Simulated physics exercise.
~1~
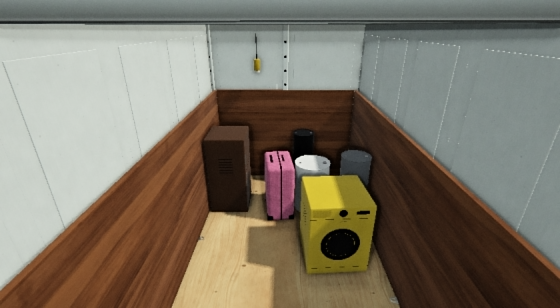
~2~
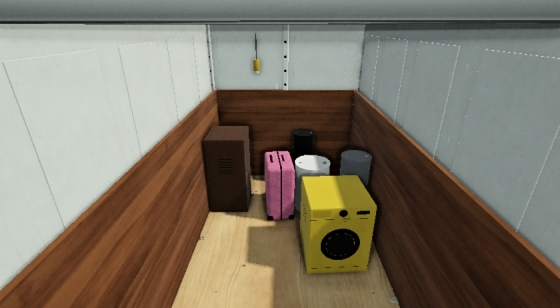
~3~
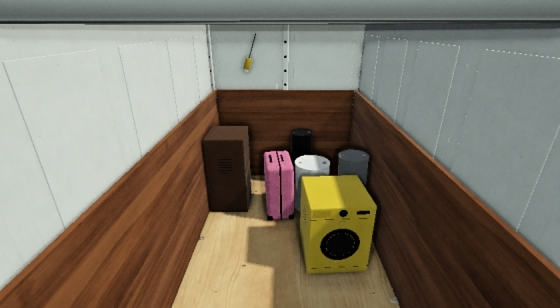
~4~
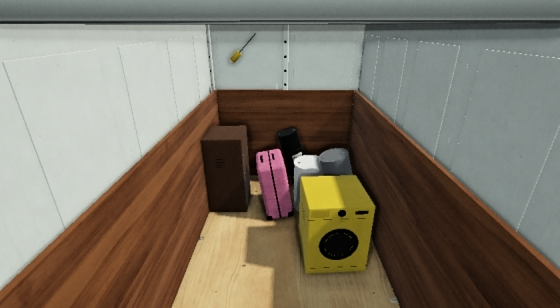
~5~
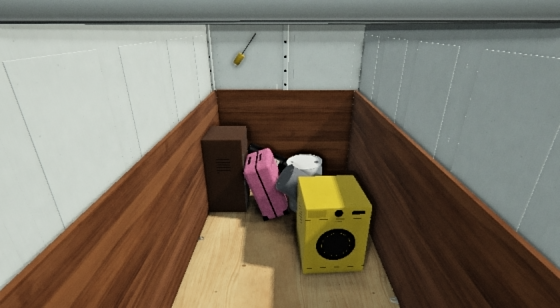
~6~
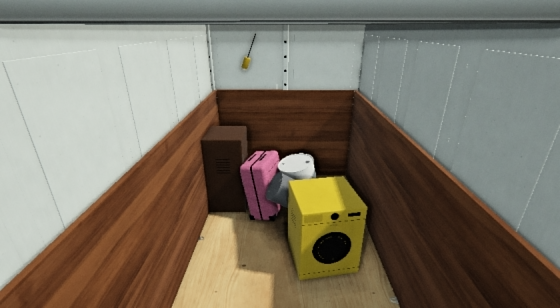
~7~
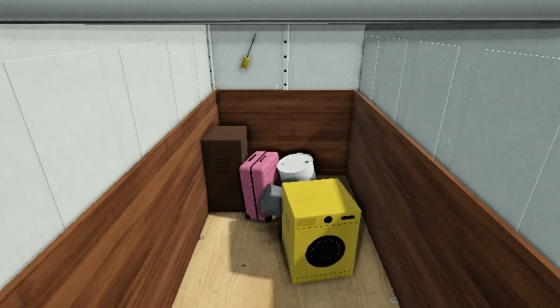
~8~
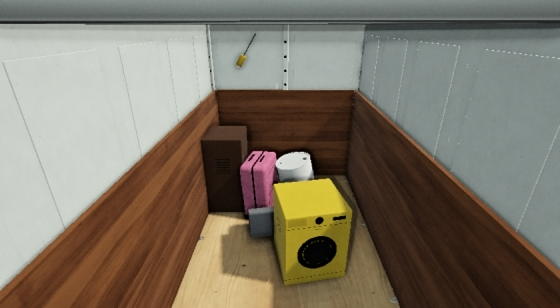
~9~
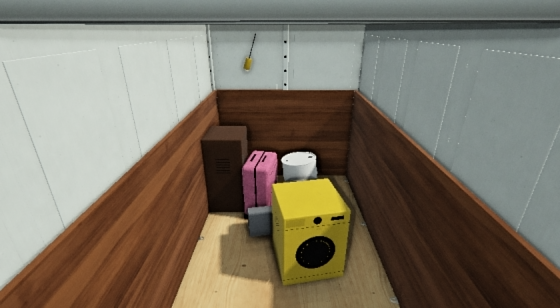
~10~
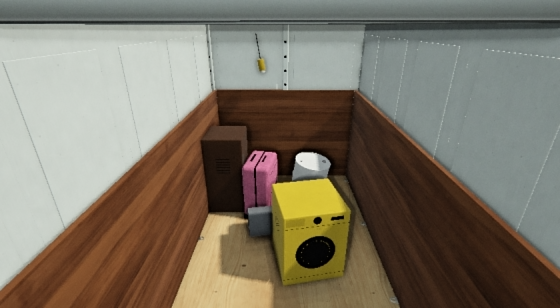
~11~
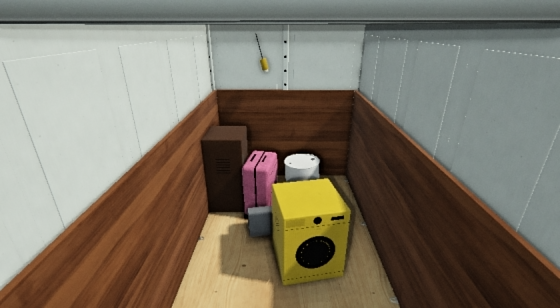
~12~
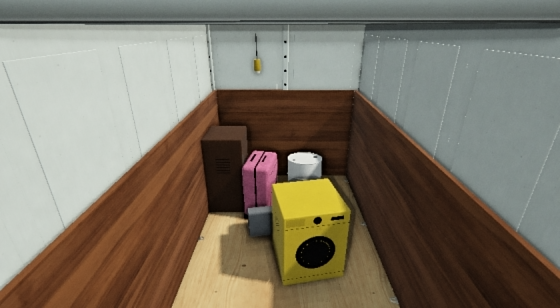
Drums, a pink suitcase and a yellow washer shift left, leaving the grey drum lying down.
